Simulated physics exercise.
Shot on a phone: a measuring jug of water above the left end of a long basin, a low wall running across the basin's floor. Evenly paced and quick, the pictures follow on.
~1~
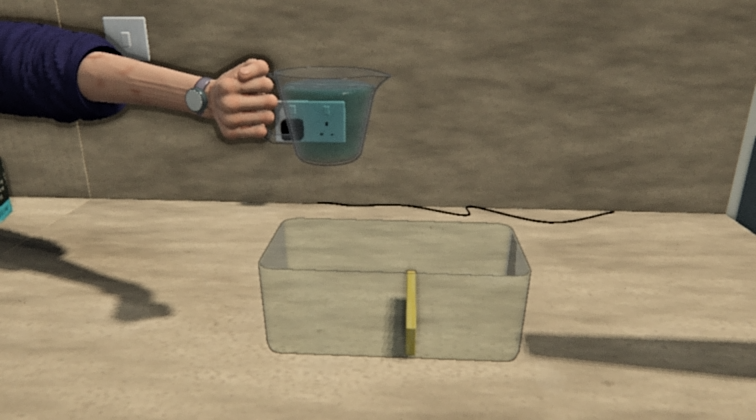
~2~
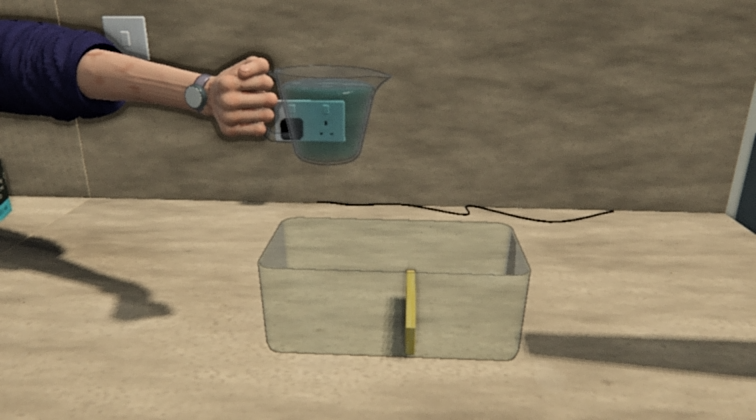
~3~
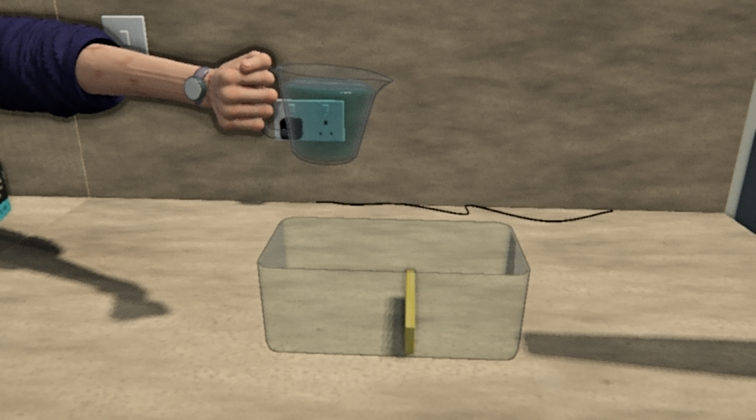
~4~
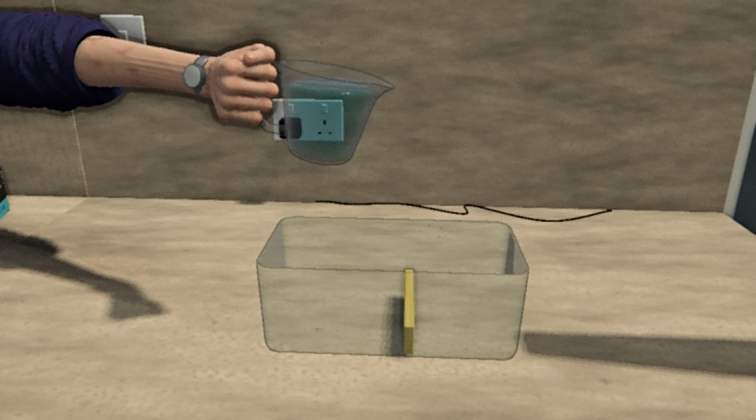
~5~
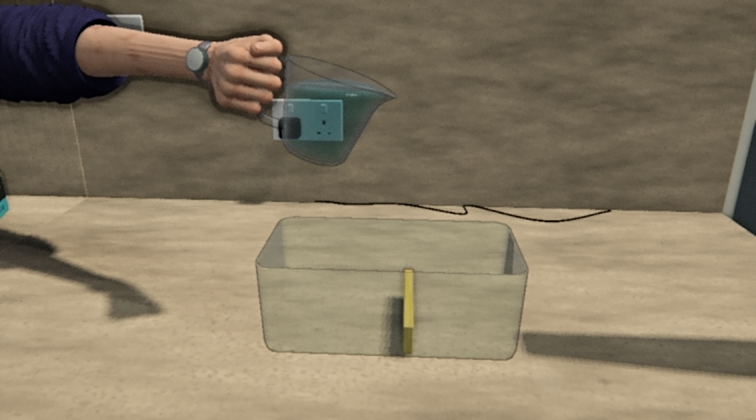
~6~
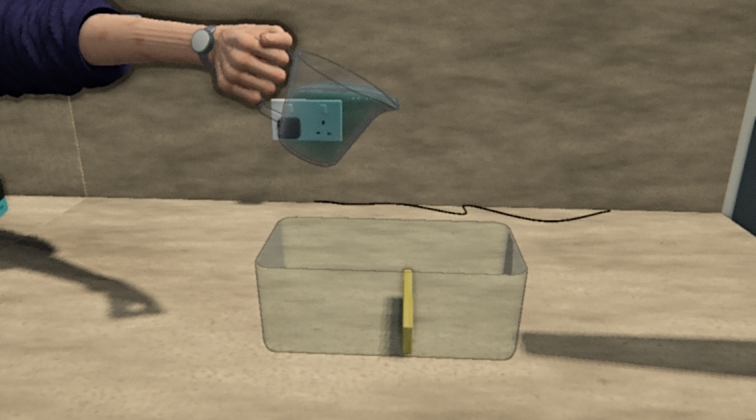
The clip shows a hand holding a clear jug of bluish liquid above a transparent rectangular basin with a low yellow wall inside, gradually tilting the jug to the right until the liquid reaches its pouring edge.
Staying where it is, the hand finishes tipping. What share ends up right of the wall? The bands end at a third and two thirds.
Larger than two thirds.
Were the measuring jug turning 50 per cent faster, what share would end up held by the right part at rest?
Near 85 parts in a hundred.
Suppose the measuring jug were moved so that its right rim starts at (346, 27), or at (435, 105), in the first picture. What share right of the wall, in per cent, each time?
The first start gives some 45 %, the second some 85 %.
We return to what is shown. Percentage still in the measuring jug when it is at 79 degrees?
Around 50 in a hundred has not poured out yet.
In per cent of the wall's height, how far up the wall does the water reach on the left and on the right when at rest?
Left side: Approx. 0 %; right side: Approx. 70 %.
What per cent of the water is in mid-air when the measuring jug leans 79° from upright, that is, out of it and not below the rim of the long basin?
Share: Approx. 30 %.
A moment on, the measuring jug is tipped on its side and 52 per cent is still to pour, 0 is left of the wall and 18 right of it.
Next, the measuring jug is tipped on its side and 12 per cent is still to pour, 3 is left of the wall and 69 right of it.
Then the measuring jug is tipped on its side and 1 per cent is still to pour, 7 is left of the wall and 87 right of it.
Later the measuring jug is tipped on its side and 0 per cent is still to pour, 10 is left of the wall and 89 right of it.
At rest 10 per cent lies left of the wall, 88 right of it and 1 outside.
